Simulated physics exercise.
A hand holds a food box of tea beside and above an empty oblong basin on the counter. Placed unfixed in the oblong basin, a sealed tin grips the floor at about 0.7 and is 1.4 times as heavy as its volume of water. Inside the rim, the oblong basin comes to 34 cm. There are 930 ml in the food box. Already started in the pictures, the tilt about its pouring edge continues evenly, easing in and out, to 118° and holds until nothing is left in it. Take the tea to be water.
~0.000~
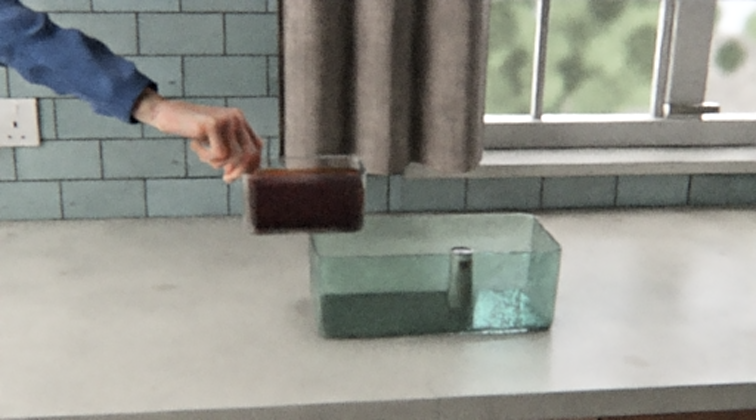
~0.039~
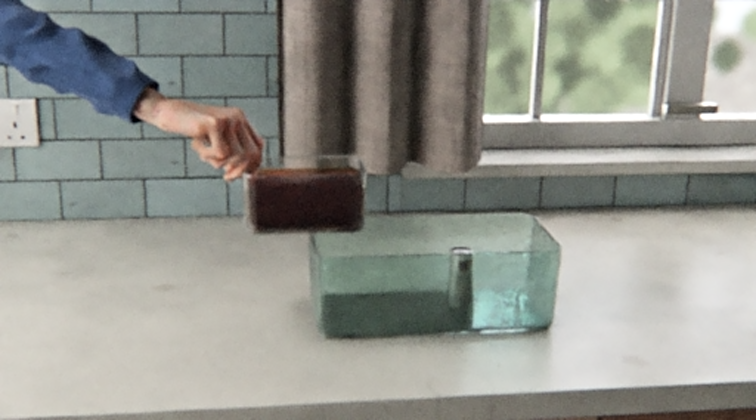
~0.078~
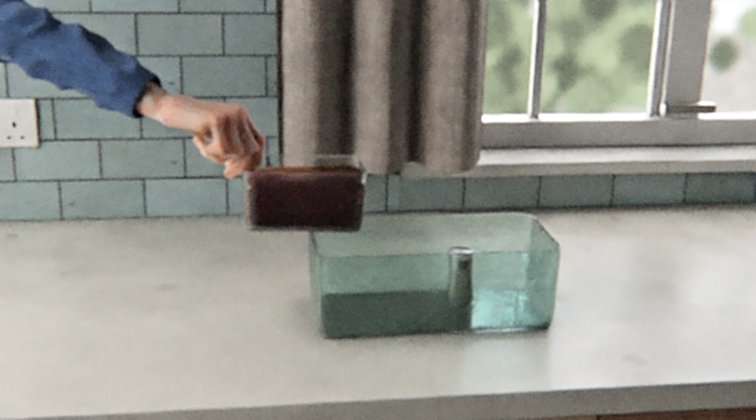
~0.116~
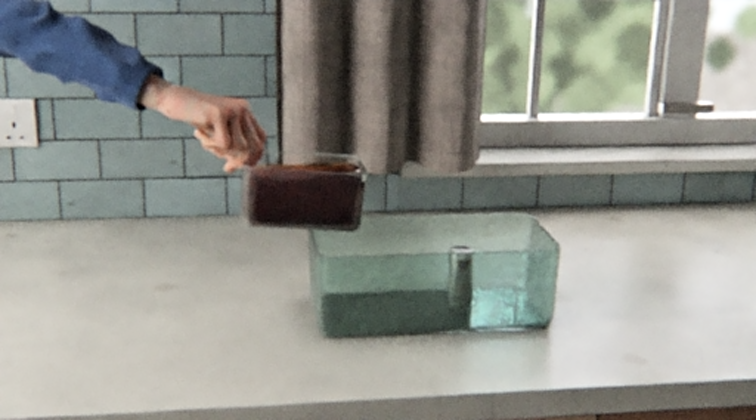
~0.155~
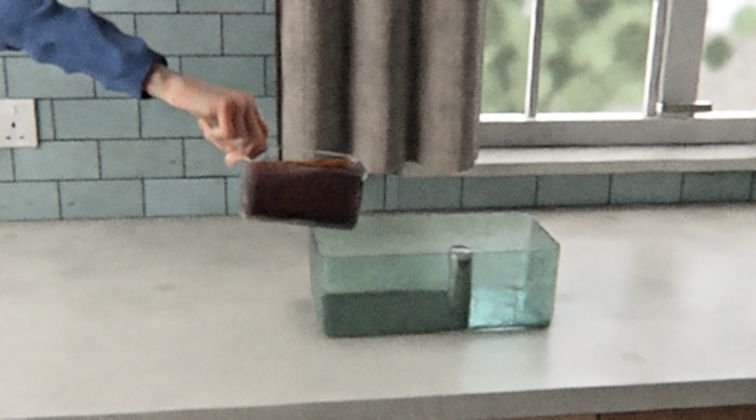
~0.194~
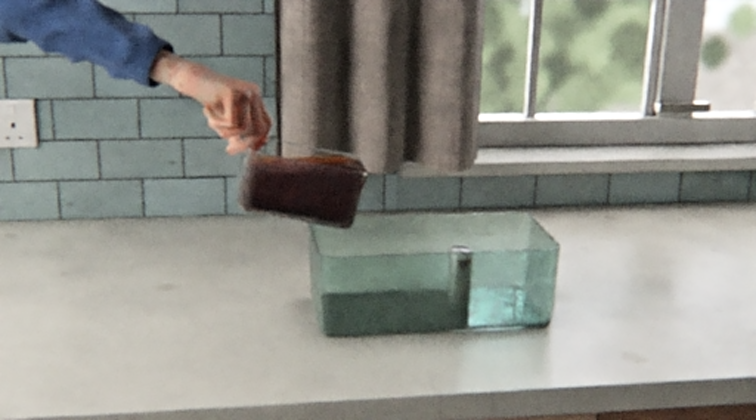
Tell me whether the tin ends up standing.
It will go down.
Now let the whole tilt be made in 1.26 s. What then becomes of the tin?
Outcome - the tin comes down.
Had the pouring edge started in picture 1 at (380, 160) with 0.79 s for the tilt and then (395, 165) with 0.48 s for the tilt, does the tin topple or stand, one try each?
Try 1: Still standing; try 2: Still standing.
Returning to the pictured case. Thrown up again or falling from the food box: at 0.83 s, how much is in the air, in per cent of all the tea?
Something like 8 per cent is in the air then.
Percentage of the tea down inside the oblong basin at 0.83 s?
88 %, more or less.
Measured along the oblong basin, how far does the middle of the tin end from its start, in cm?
The middle of the tin ends some 6.5 cm along the basin.
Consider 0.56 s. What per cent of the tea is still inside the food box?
Roughly 50 per cent.
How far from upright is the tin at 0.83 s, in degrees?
Measured tilt, approx.: 30 degrees.
By 0.56 s the tilt is 80° and 50 per cent is still to pour; the tin stands where it began.
By 0.83 s the tilt is 116° and 3 per cent is still to pour; the tin leans 29°.
By 1.11 s the tilt is 118° and 0 per cent is still to pour; the tin lies on its side.
By 1.41 s the tilt is 118° and 0 per cent is still to pour; the tin lies on its side.
At rest the tin lies on its side.
